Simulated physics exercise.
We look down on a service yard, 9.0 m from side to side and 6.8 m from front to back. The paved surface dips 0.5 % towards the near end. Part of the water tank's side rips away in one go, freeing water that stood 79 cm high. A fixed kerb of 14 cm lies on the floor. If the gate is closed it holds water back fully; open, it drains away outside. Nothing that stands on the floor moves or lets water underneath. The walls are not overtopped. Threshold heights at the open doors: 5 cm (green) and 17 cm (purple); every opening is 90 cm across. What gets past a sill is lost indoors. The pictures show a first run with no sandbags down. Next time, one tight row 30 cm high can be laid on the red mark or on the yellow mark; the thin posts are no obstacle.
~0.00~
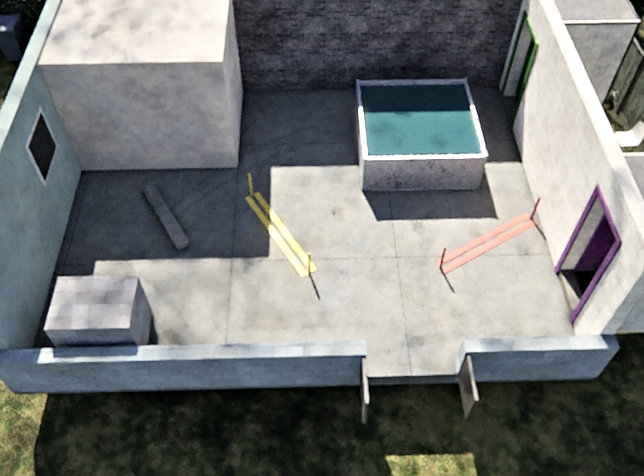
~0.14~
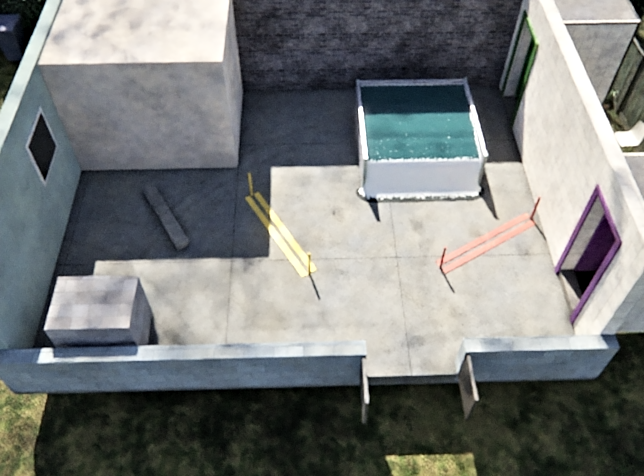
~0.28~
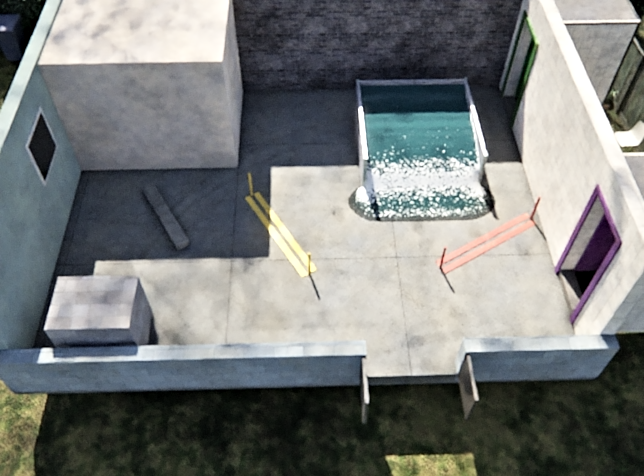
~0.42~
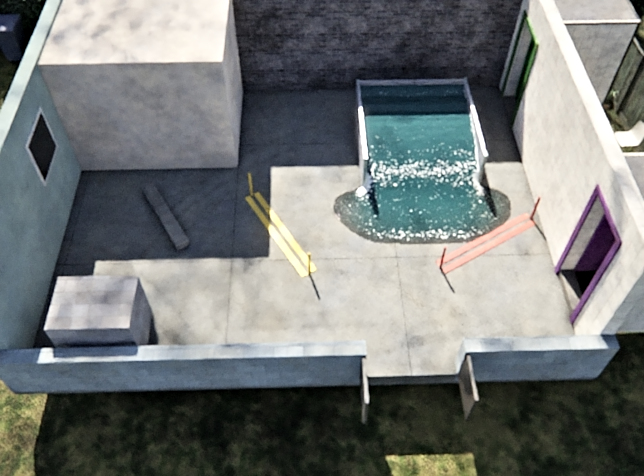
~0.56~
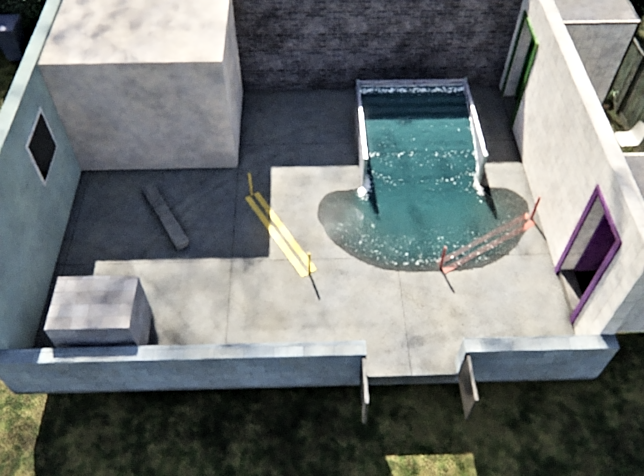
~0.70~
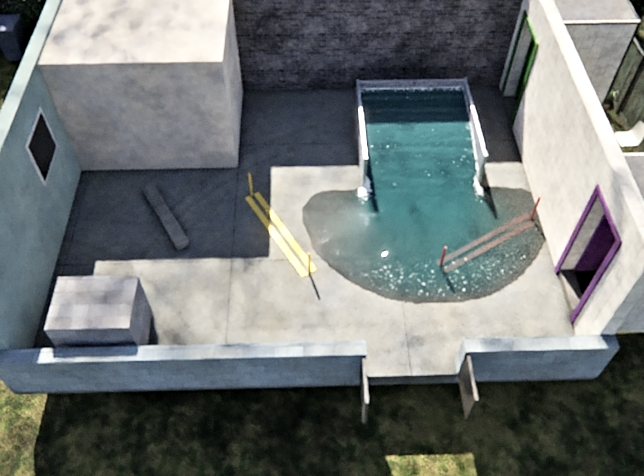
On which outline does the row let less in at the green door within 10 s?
Lay them on the yellow one.
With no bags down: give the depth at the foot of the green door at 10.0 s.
Roughly 6.0 cm deep.
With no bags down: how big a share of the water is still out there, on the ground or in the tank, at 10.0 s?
Roughly 66 in a hundred.
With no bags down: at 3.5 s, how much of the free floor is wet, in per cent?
Near 45 per cent is wet.
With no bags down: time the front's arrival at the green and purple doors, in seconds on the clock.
Green 5.5 s, purple 1.0 s.
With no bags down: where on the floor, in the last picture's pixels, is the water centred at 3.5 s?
Around (411, 261).
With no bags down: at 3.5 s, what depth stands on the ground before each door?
Depths in cm: Green 0, purple 26.
After 1.4 s water covers 35 % of the floor and is deepest (38 cm) near (474, 360) in the run without bags; in at the green door, 0 L with no bags, 0 L with the row on red, 0 L on yellow.
After 2.2 s water covers 40 % of the floor and is deepest (52 cm) near (573, 357) in the run without bags; in at the green door, 0 L with no bags, 0 L with the row on red, 0 L on yellow.
After 3.5 s water covers 45 % of the floor and is deepest (28 cm) near (375, 362) in the run without bags; in at the green door, 0 L with no bags, 0 L with the row on red, 0 L on yellow.
After 6.0 s water covers 70 % of the floor and is deepest (20 cm) near (153, 358) in the run without bags; in at the green door, 0 L with no bags, 28 L with the row on red, 0 L on yellow.
After 10.0 s water covers 90 % of the floor and is deepest (12 cm) near (64, 238) in the run without bags; in at the green door, 9 L with no bags, 55 L with the row on red, 11 L on yellow.
